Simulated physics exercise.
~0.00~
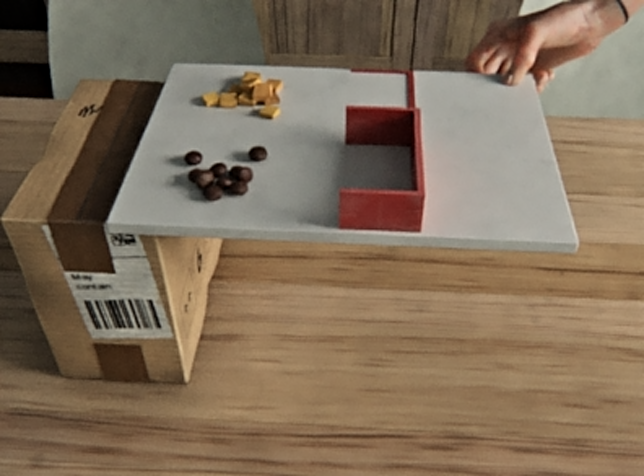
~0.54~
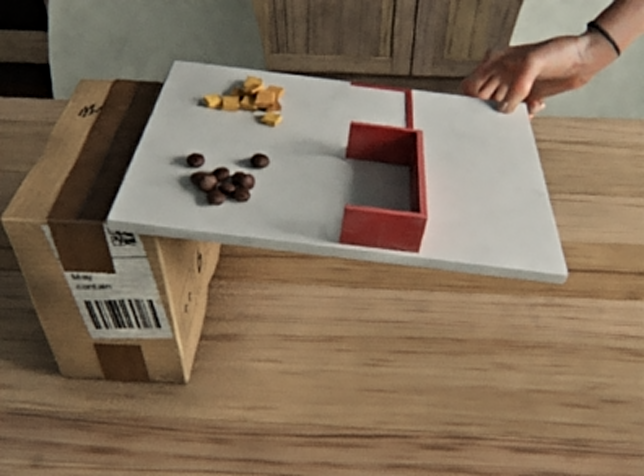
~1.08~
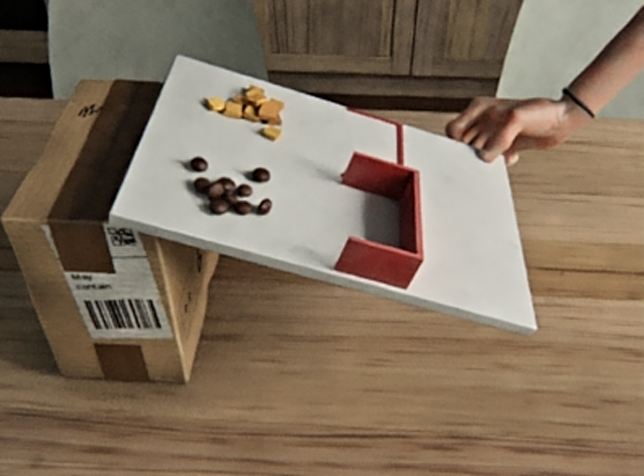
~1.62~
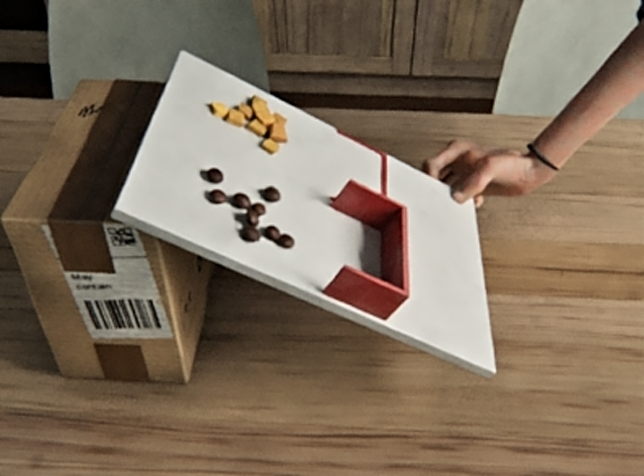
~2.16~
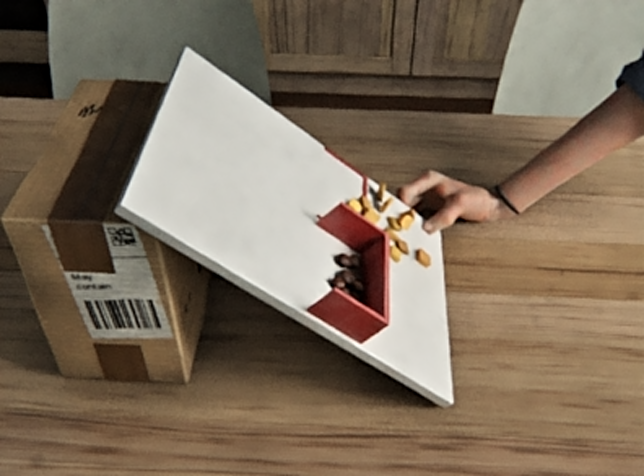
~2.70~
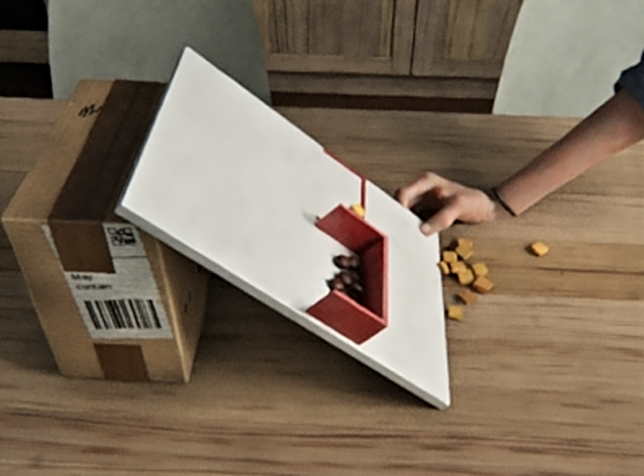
In the video, a hand lowers the right end of a white board propped on a cardboard box, steepening its slope. Dark round pieces slide into a red three-sided barrier and stay there, while most yellow-orange chunks pass a low red strip and land on the wooden table.
